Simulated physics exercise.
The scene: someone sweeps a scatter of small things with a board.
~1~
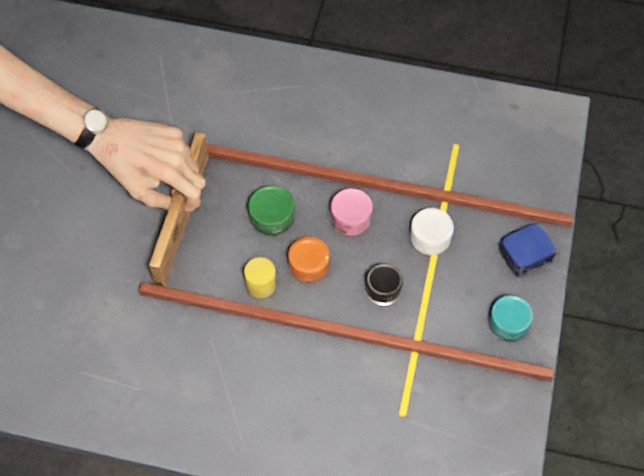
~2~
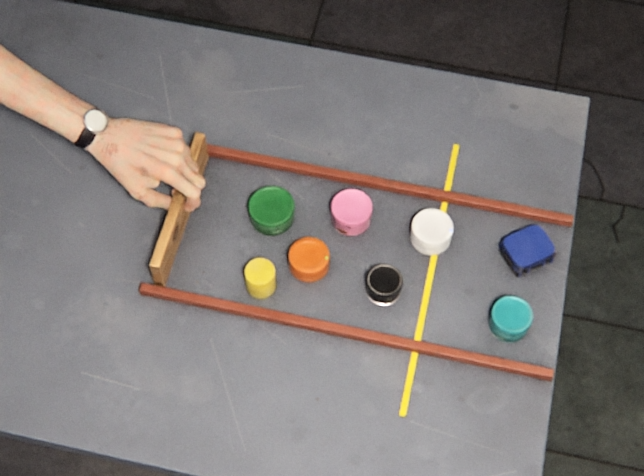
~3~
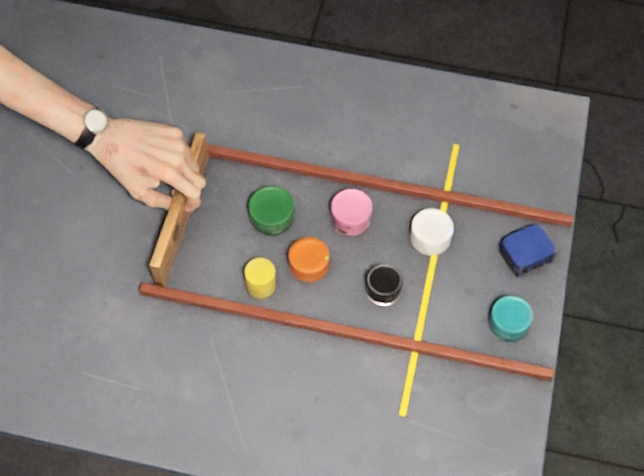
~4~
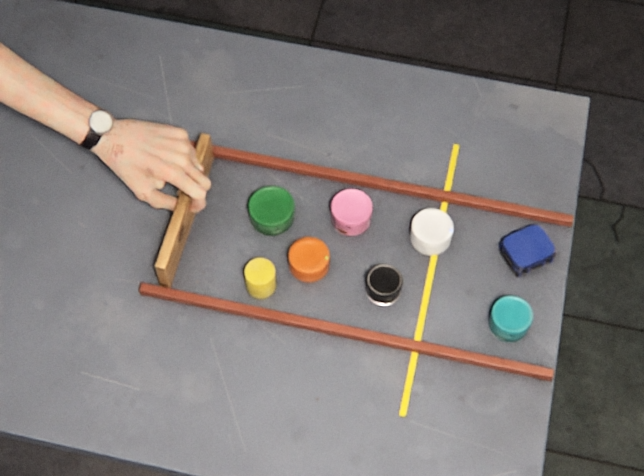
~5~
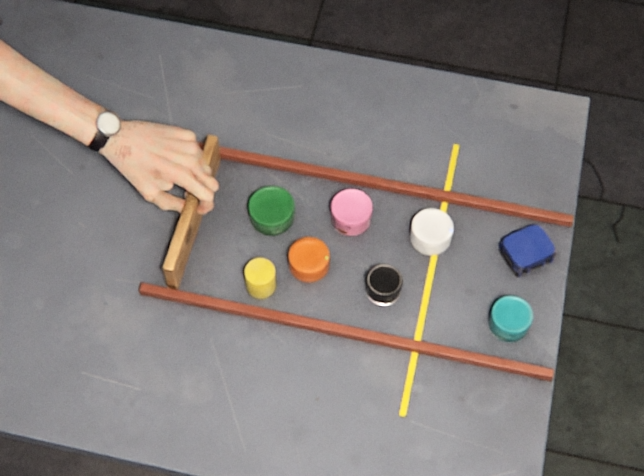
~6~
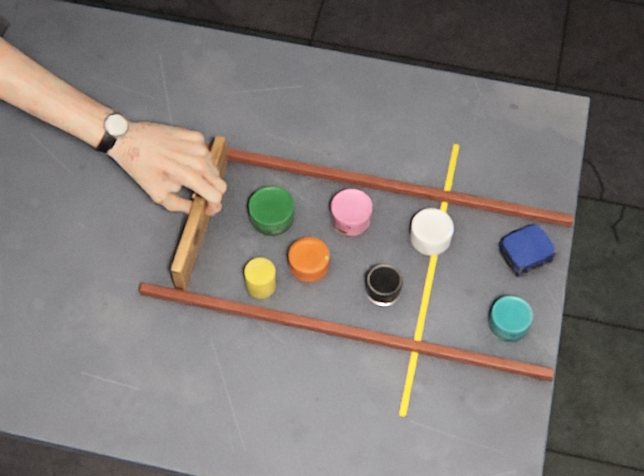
The clip opens on a grey table where a hand with a wristwatch holds a wooden board between two reddish rails, left of scattered colourful tubs and lids and a blue case. The board stays still at first, then the hand slides it slightly right, while the small things remain in place.
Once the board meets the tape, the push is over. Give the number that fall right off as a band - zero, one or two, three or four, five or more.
There will be no losses over the edge.
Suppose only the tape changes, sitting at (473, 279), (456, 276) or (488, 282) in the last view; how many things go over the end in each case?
1, 0, 1.
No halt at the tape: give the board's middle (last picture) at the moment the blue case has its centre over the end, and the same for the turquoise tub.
Approx. (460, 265) for the first, approx. (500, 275) for the second.
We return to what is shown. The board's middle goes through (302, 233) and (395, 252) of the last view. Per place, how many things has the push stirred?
Counts: 4 and 6.
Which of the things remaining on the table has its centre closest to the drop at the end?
The blue case finishes closest.
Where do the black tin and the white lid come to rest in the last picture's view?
Looks like one lands around (469, 325), and the other around (497, 240).
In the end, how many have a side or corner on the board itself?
It's touching 4 at the end.
Soon after, none off yet; blue case at rest near (527, 251); turquoise tub at rest near (510, 319); white lid at rest near (432, 232).
In the end, the number that fall off is zero.
